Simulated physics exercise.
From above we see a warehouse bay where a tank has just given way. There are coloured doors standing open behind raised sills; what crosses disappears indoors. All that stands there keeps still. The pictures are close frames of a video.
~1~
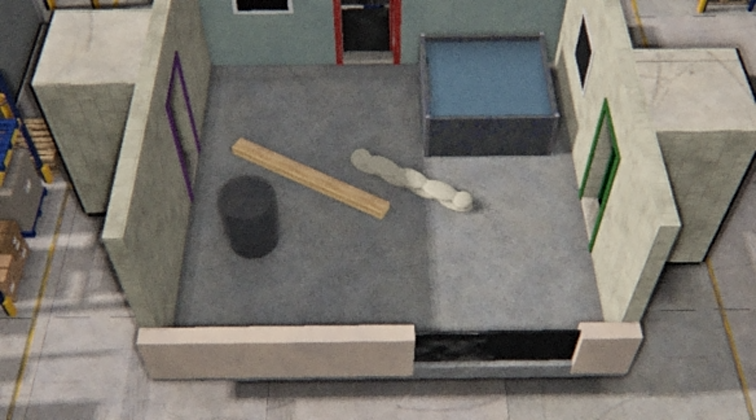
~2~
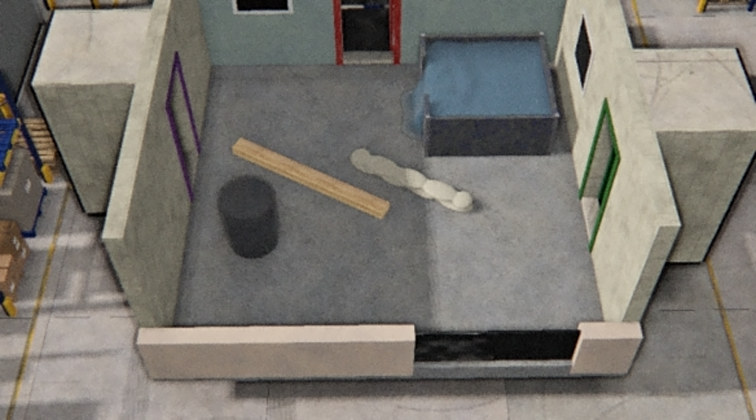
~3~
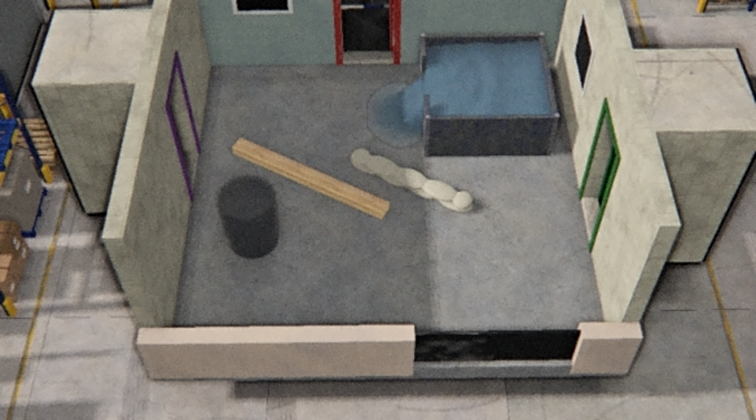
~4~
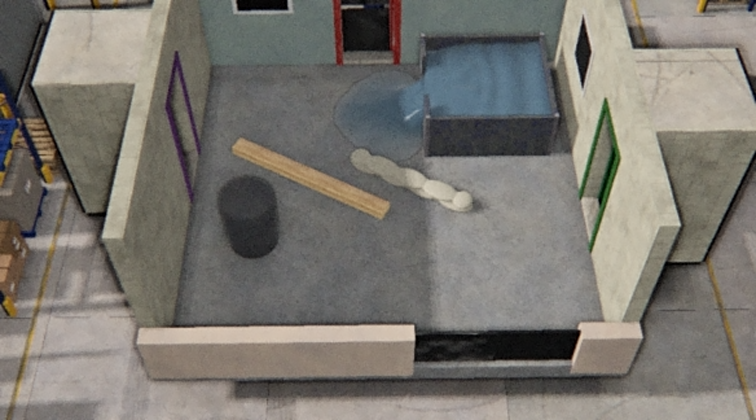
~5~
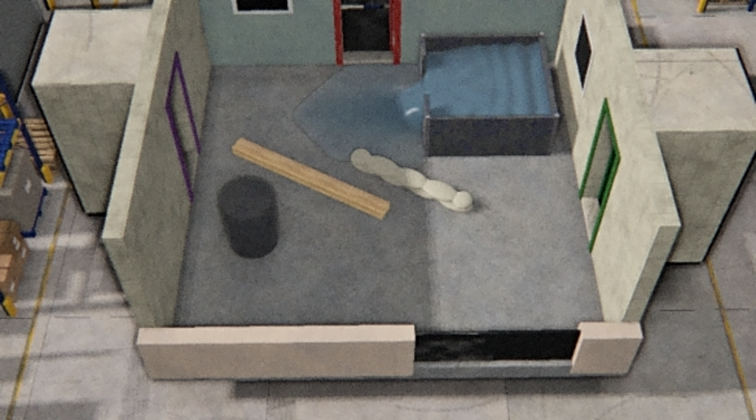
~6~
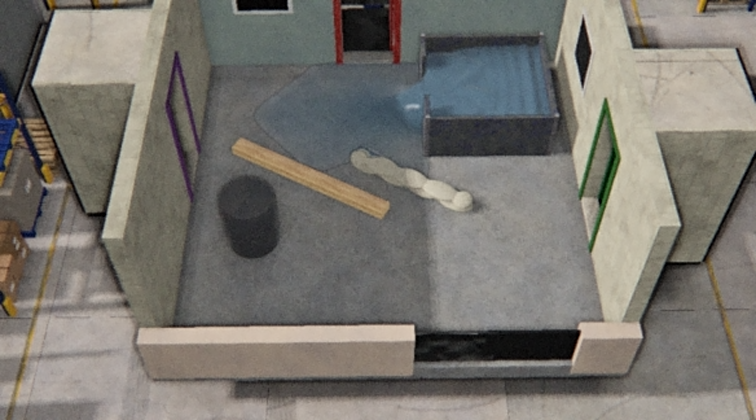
Water poured out of the left side of a tank in the back right corner of a walled bay and spread leftward across the grey floor, reaching the wooden beam, while the dark cylinder stayed still.
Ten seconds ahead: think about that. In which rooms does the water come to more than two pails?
Taking them in turn, the green door keeps to two pails or fewer, the red door goes beyond two pails, the purple door goes beyond two pails.
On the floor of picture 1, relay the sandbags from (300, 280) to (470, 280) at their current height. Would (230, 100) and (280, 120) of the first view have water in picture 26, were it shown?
The first point would be inundated and the second inundated.
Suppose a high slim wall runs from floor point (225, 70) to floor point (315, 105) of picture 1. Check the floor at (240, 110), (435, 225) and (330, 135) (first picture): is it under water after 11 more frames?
Reading the points as listed, I get deluged, then left untouched, then deluged.
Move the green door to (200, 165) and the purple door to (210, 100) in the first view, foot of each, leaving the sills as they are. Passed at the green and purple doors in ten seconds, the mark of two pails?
So the green door ends up above and the purple door ends up above.
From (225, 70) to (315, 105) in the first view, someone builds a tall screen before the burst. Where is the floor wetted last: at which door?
The one in green.
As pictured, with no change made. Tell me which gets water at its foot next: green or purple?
It's the door marked purple.
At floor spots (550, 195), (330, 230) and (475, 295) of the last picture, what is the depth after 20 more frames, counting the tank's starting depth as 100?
Going place by place: 2 %, 0 % and 0 %.
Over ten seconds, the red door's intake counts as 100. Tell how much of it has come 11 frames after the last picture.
About 25 per cent.
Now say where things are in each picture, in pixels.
The tank at (487, 78) is whole and still, in the first picture.
Water pours out at (426, 100) and has run to (411, 92), in the second picture.
Water pours out at (426, 102) and has run to (374, 100), in the third picture.
Water pours out at (426, 103) and has run to (339, 108), in the fourth picture.
Water pours out at (426, 102) and has run to (299, 121), in the fifth picture.
Water pours out at (426, 102) and has run to (260, 122), in the sixth picture.
A moment on, water covers 30 % of the floor; the green door not reached, the red door under two buckets in, the purple door wet at the sill, nothing in.
Next, water covers 40 % of the floor; the green door not reached, the red door over two buckets in, the purple door under two buckets in.
Then, water covers 50 % of the floor; the green door not reached, the red door over two buckets in, the purple door over two buckets in.
Later, water covers 85 % of the floor; the green door wet at the sill, nothing in, the red door far over two buckets in, the purple door far over two buckets in.
In the end, water covers 95 % of the floor; the green door wet at the sill, nothing in, the red door far over two buckets in, the purple door far over two buckets in.
